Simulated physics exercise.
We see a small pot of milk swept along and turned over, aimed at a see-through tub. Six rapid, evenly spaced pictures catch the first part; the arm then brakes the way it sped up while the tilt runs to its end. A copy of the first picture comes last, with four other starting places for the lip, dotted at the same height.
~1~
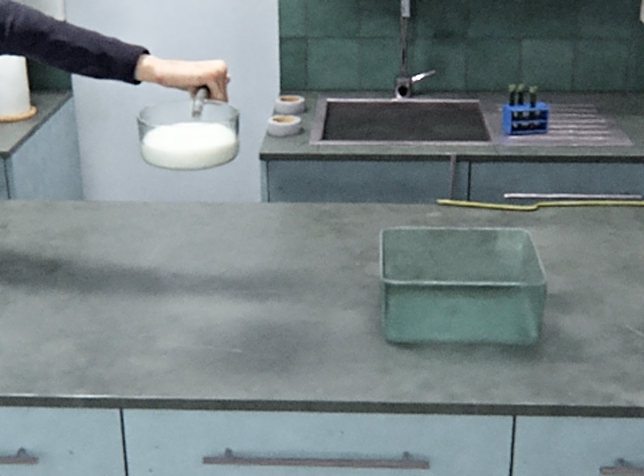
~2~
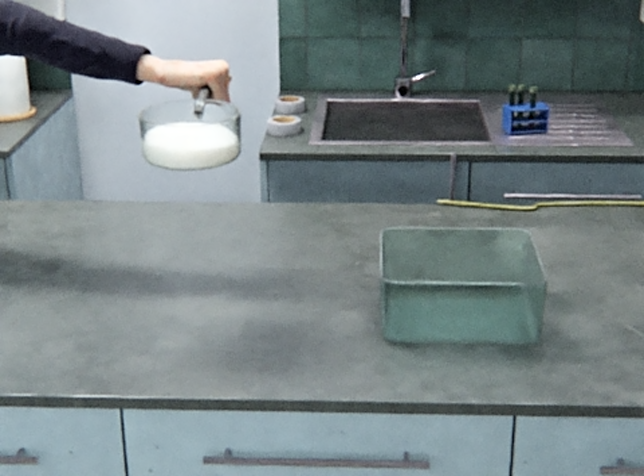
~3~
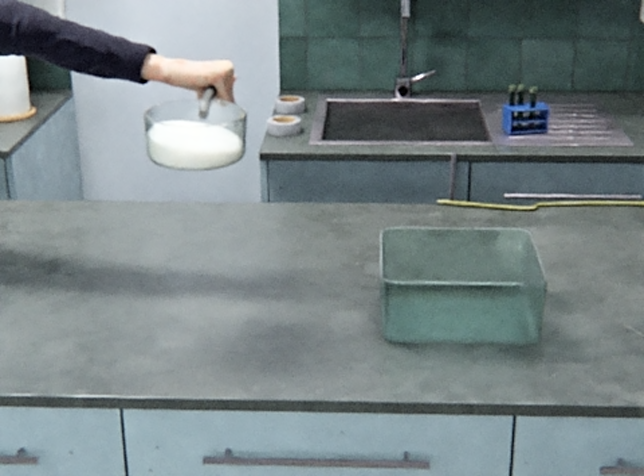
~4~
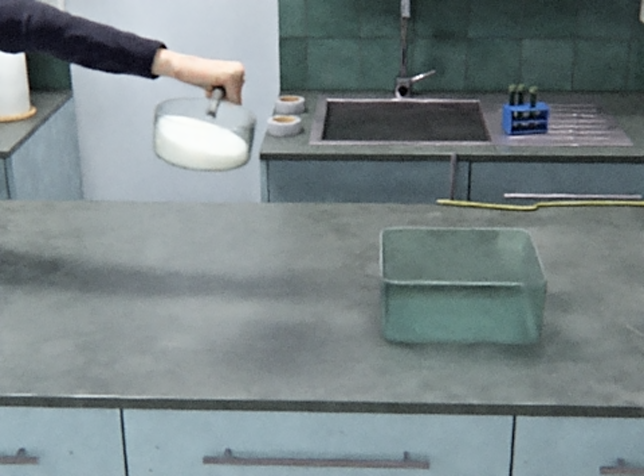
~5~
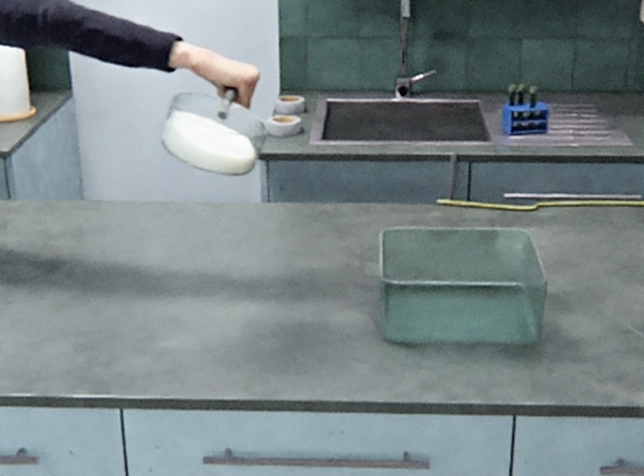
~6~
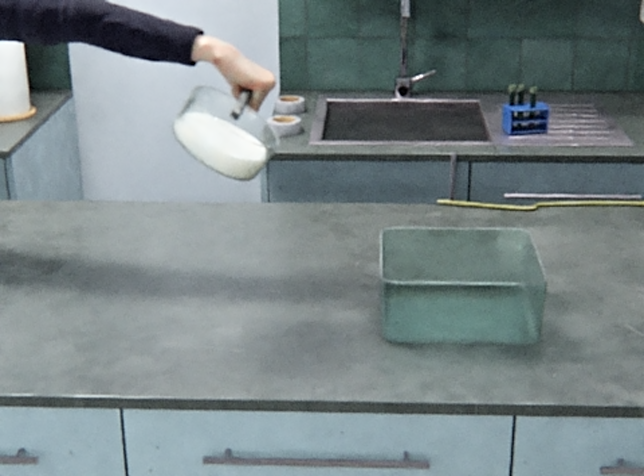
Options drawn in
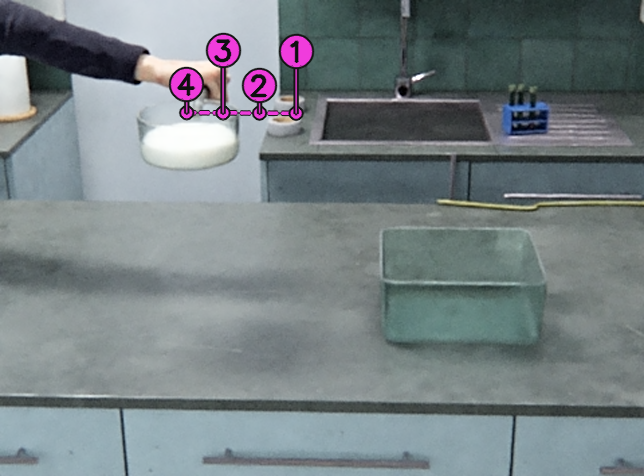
A small glass pot of milk, held by a hand reaching in from the left, hung level above the counter, then moved slightly right and tilted steadily toward a clear tub.
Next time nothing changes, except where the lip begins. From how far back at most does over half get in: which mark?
2.
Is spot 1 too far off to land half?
No, not at all.
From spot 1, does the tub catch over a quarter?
Yes.
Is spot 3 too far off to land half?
Yes, it does.
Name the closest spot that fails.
3.
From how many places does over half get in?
Two of them.
In magenta, 1 at (296, 113); 2 at (259, 113); 3 at (223, 112); 4 at (186, 112).
If 1 is chosen, about 74 % lands in the tub, 7 % falls short and 19 % goes beside or beyond.
If 2 is chosen, about 70 % lands in the tub, 17 % falls short and 13 % goes beside or beyond.
If 3 is chosen, about 12 % lands in the tub, 86 % falls short.
If 4 is chosen, about 0 % lands in the tub, 99 % falls short.
